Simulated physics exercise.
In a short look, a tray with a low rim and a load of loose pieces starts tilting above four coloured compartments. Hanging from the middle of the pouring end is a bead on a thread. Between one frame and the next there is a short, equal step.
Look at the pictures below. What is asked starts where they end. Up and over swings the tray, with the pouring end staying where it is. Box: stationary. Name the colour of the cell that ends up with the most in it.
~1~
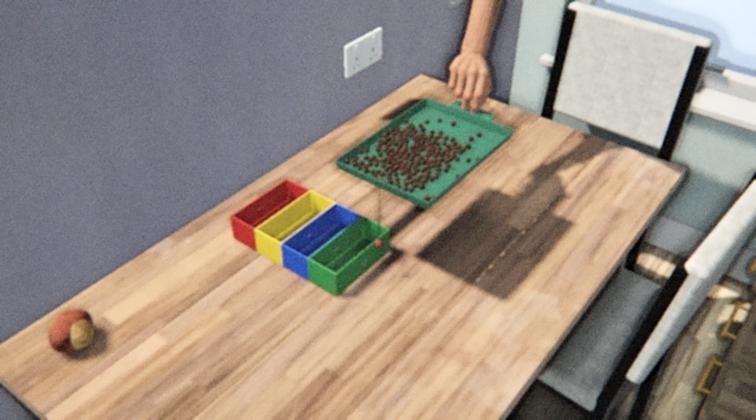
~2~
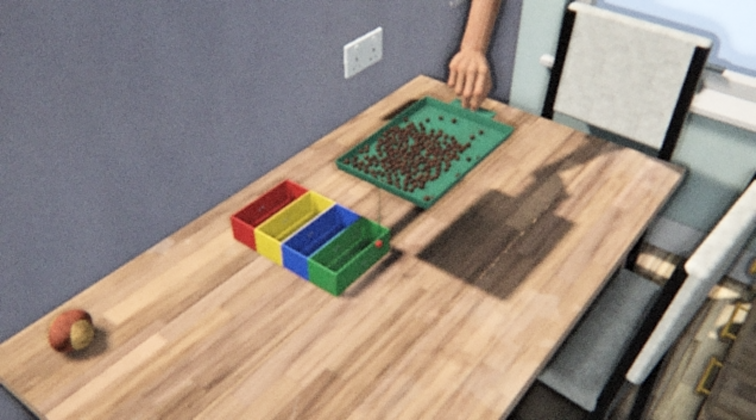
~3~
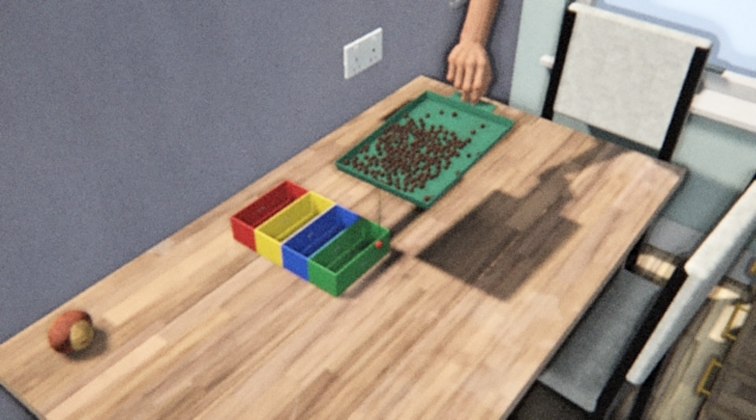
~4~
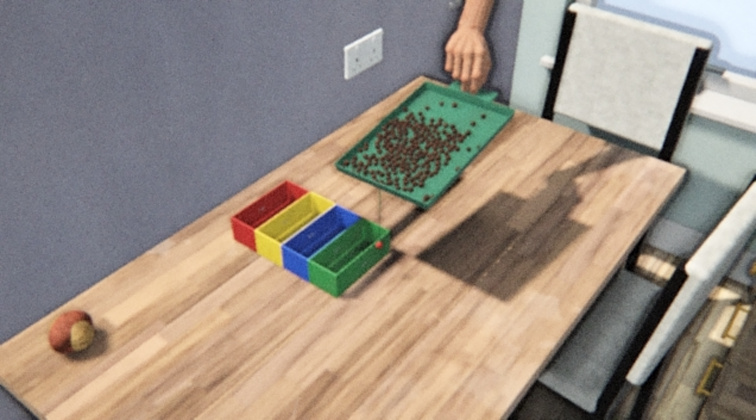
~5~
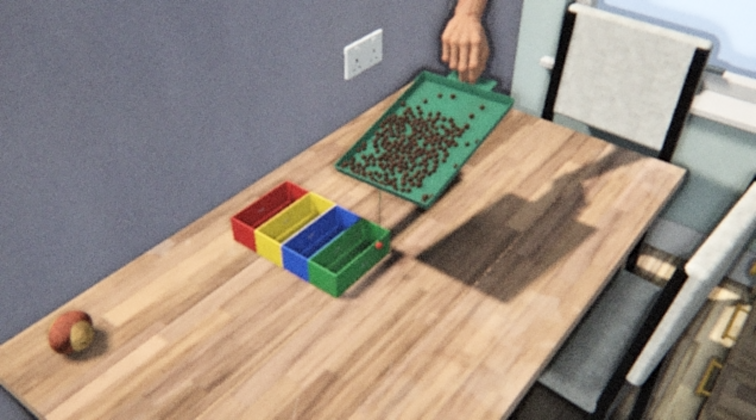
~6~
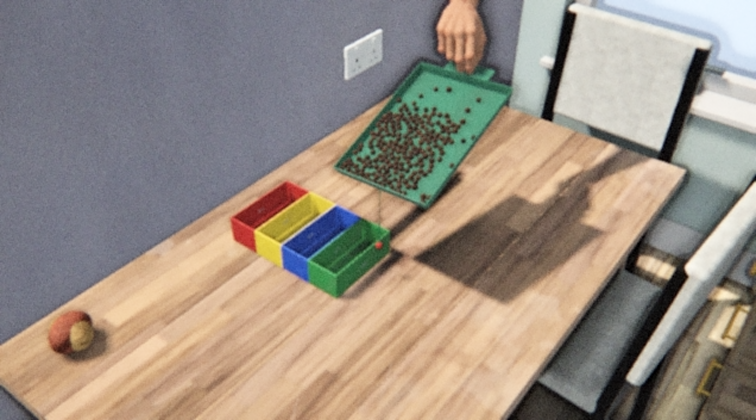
Green.
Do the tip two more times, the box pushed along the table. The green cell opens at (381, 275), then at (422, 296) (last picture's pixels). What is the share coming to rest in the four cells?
Well, you'd get about 100 per cent and then about 90 per cent.
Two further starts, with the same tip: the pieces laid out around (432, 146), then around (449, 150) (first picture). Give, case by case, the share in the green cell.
You'd get near 40 percent first and near 40 percent after that.
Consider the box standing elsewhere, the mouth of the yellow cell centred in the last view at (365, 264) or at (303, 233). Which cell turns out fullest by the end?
In order: Red, that blue cell.
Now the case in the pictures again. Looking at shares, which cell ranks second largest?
The runner-up: The cell in blue.
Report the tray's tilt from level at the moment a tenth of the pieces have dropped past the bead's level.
I'd say it is tilted about 80°.
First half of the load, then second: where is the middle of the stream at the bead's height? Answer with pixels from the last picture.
First roughly (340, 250), then roughly (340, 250).
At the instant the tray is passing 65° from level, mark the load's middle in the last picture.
Centre estimate: (373, 169).
Just after the last frame, tray tipped steeply; almost all on the tray; just a few in the green cell; just a few in the blue cell; about a tenth falling or outside the box.
A moment on, tray tipped past a quarter turn; about a tenth on the tray; roughly a third in the green cell; roughly a quarter in the blue cell; roughly half falling or outside the box.
Further on, tray tipped past a quarter turn; roughly a third in the green cell; roughly a quarter in the blue cell; just a few in the yellow cell; roughly a third falling or outside the box.
When it is over, tray tipped past a quarter turn; roughly a third in the green cell; roughly a quarter in the blue cell; just a few in the yellow cell; not one in the red cell; roughly a third outside the box.
